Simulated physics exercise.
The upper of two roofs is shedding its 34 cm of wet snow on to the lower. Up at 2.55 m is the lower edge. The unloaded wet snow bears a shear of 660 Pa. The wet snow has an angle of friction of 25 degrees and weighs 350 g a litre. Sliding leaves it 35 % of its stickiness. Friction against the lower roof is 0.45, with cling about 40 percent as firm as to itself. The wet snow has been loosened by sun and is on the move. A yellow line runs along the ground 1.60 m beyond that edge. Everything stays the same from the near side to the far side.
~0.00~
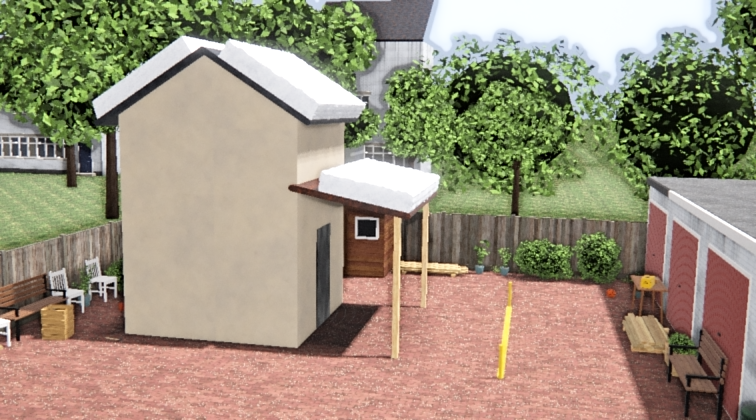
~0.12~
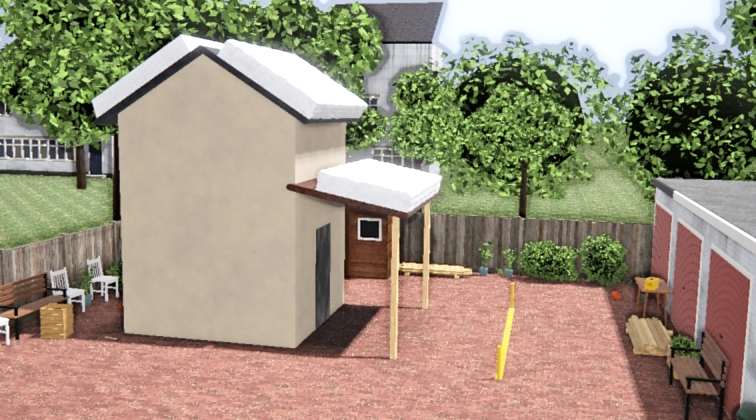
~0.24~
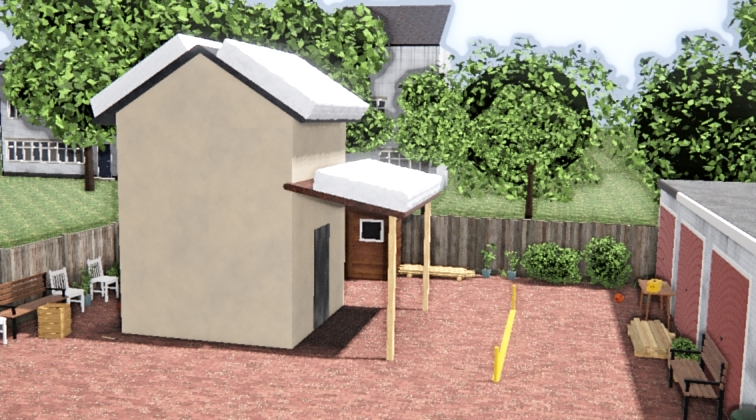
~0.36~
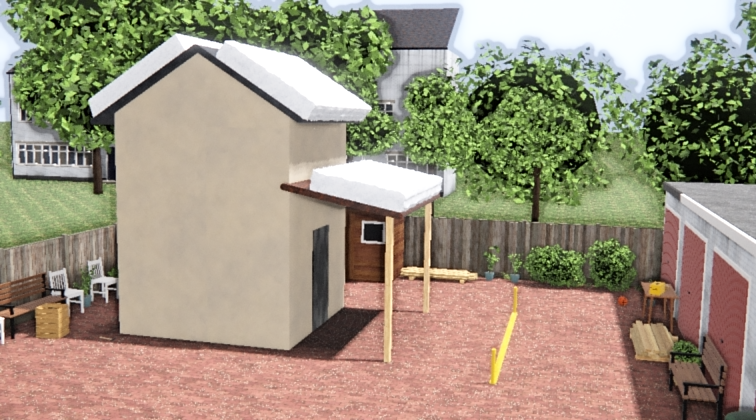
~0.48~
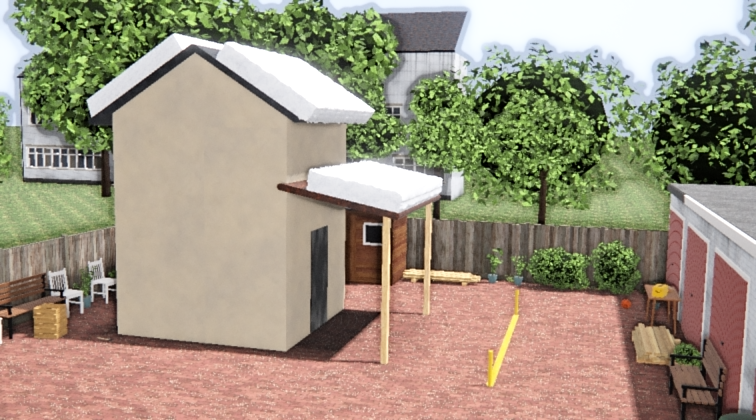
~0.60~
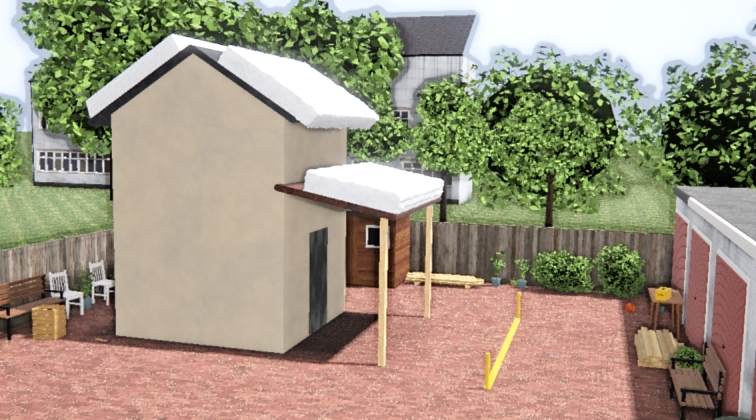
Thick white snow creeping slightly down the upper roof of a beige building above a snow-covered porch, as the view slowly shifts.
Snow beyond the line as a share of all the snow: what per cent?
The share beyond the line comes to about 3 %.
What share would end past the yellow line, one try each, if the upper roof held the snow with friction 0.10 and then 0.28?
In that order: 30 %, 16 %.
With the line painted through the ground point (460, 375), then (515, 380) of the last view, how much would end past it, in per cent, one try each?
The first line gives 10 in a hundred and the second 1 in a hundred.
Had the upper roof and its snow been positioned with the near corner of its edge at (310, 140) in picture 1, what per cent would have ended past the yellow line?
0 %.
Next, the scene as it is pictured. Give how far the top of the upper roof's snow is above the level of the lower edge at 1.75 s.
It sits some 1.3 m above the lower edge at that time.
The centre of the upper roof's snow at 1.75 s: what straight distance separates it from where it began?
It is around 2.2 m from where it started.
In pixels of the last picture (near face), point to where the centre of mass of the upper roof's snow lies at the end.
Look near (391, 260) in the final picture.
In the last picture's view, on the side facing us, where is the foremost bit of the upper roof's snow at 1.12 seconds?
At roughly (349, 177).
After 1.12 s, none is below the lower edge and 0 % is past the line.
After 1.75 s, none is below the lower edge and 0 % is past the line.
After 2.37 s, 11 % is below the lower edge and 0 % is past the line.
After 3.00 s, 31 % is below the lower edge and 2 % is past the line.
After 6.00 s, 35 % is below the lower edge and 3 % is past the line.
